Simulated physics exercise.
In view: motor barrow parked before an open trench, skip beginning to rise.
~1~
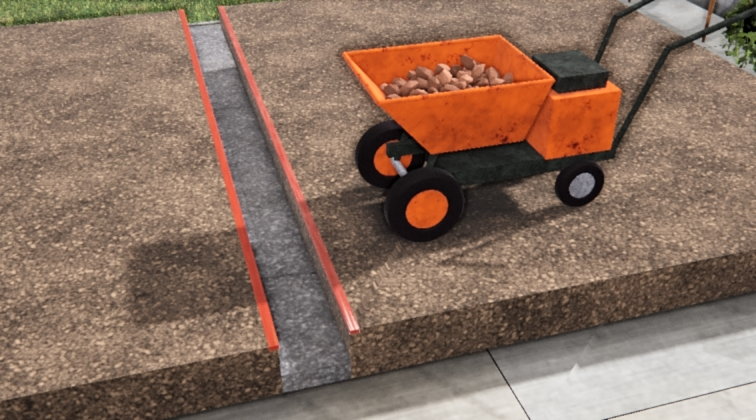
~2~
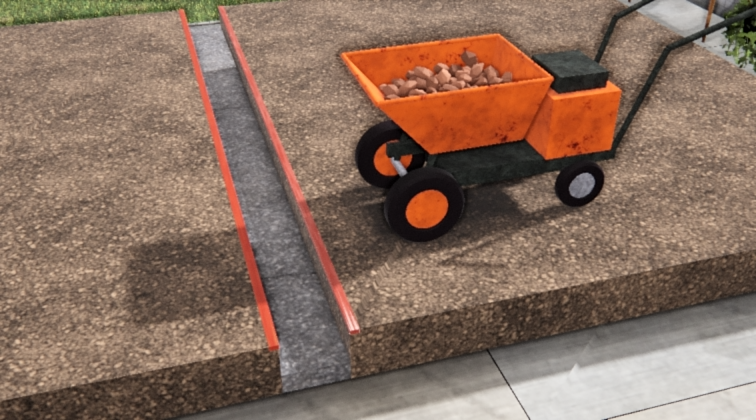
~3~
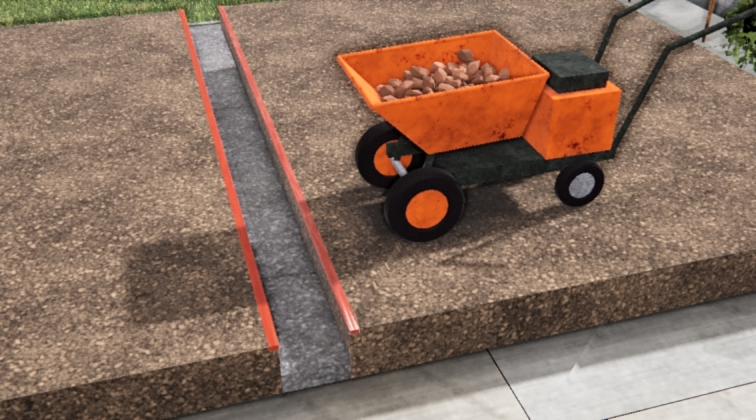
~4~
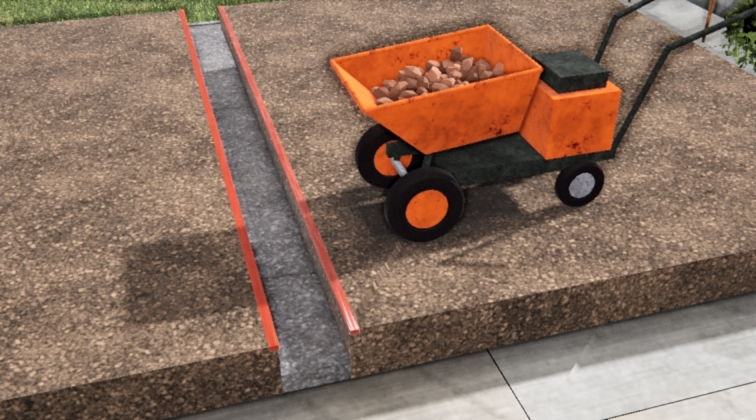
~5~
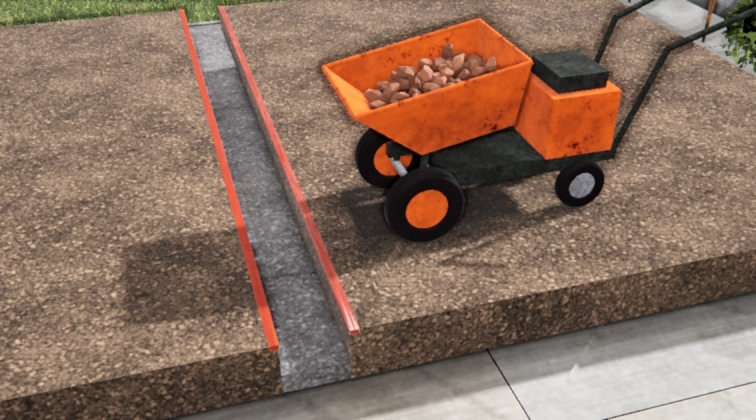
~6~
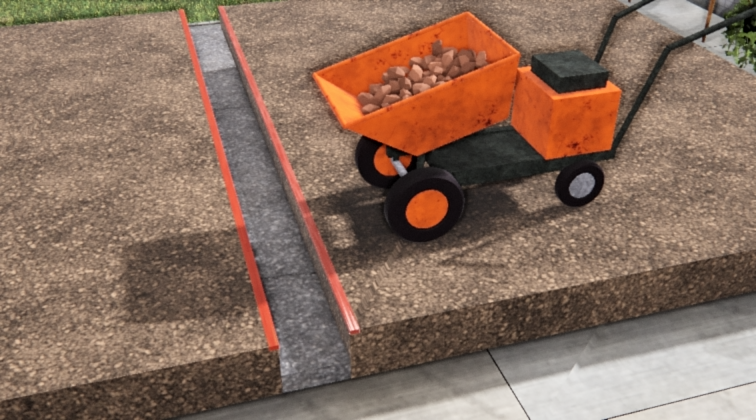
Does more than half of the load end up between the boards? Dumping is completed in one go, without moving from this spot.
The trench is likely to gain the main share of it.
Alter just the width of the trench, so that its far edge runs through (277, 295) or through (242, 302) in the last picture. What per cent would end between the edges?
Well, it'd be something like 60 per cent the first time and 100 per cent the second.
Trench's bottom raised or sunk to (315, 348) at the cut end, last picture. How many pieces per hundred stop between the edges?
Roughly 50 in a hundred.
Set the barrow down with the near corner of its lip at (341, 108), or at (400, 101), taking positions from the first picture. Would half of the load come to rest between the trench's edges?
A minority / the bulk.
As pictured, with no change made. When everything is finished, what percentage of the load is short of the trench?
My estimate is around 0 percent.
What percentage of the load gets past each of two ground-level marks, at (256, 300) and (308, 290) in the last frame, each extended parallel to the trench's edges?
I'd say some 10 in a hundred, and after that 80 in a hundred.
Soon after the last picture, skip tipped steeply; all in the skip.
A little later, skip tipped steeply; most in the skip; a small part in or heaped over the trench; a stray few beyond it; a stray few falling.
Later still, skip tipped right over; about a quarter in the skip; about two thirds in or heaped over the trench; a small part beyond it.
By the end, skip tipped right over; a stray few in the skip; most in or heaped over the trench; a small part beyond it.
